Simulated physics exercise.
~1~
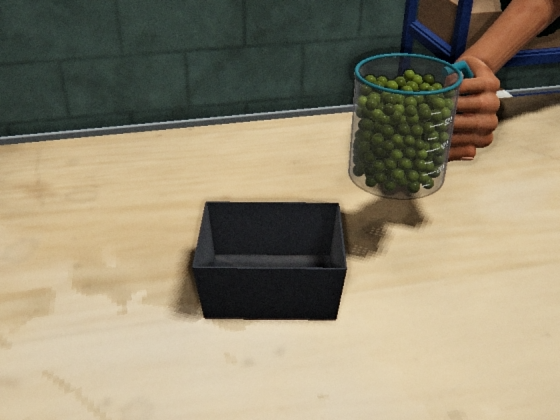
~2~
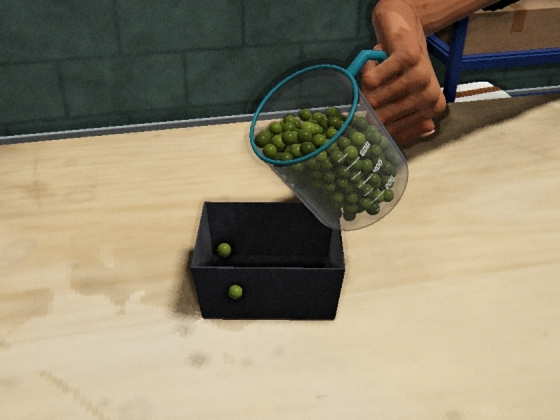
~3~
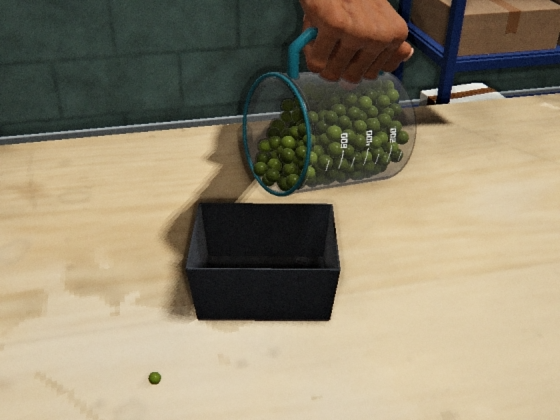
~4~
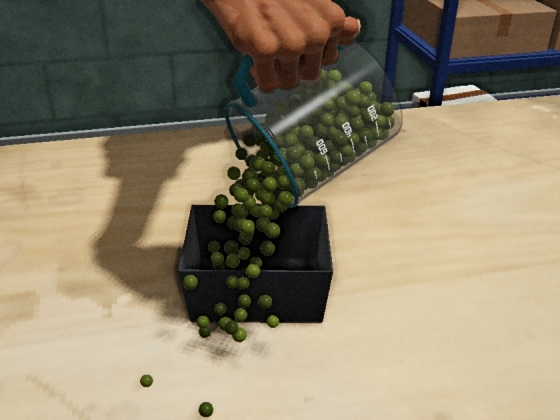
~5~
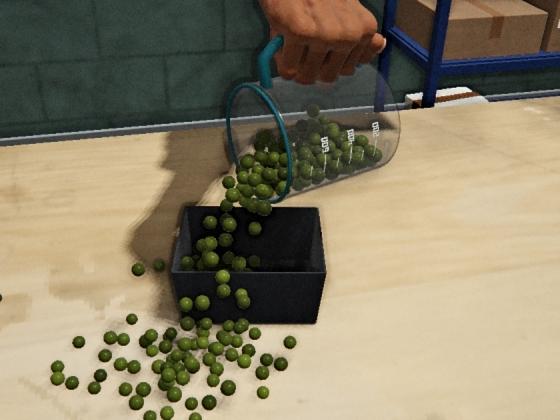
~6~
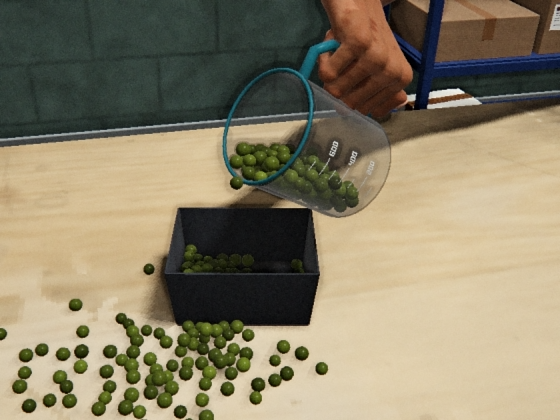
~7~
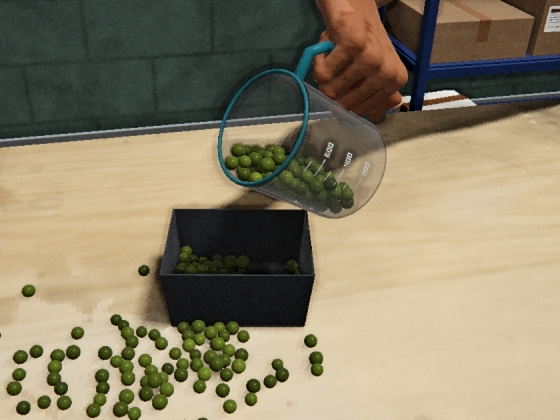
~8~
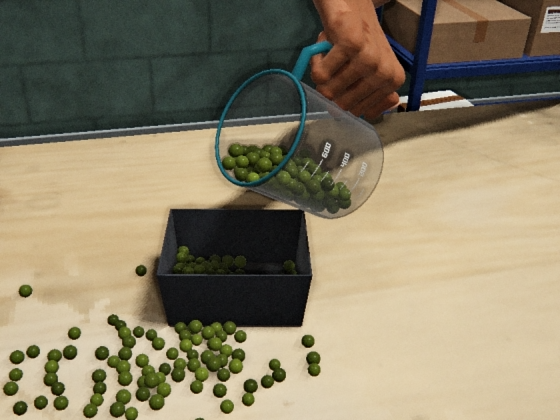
A hand tipped a clear jug of small green olives over a black tin, and they tumbled out, some landing inside and many scattering across the table in front, before it tilted partly back and held still with plenty left inside.
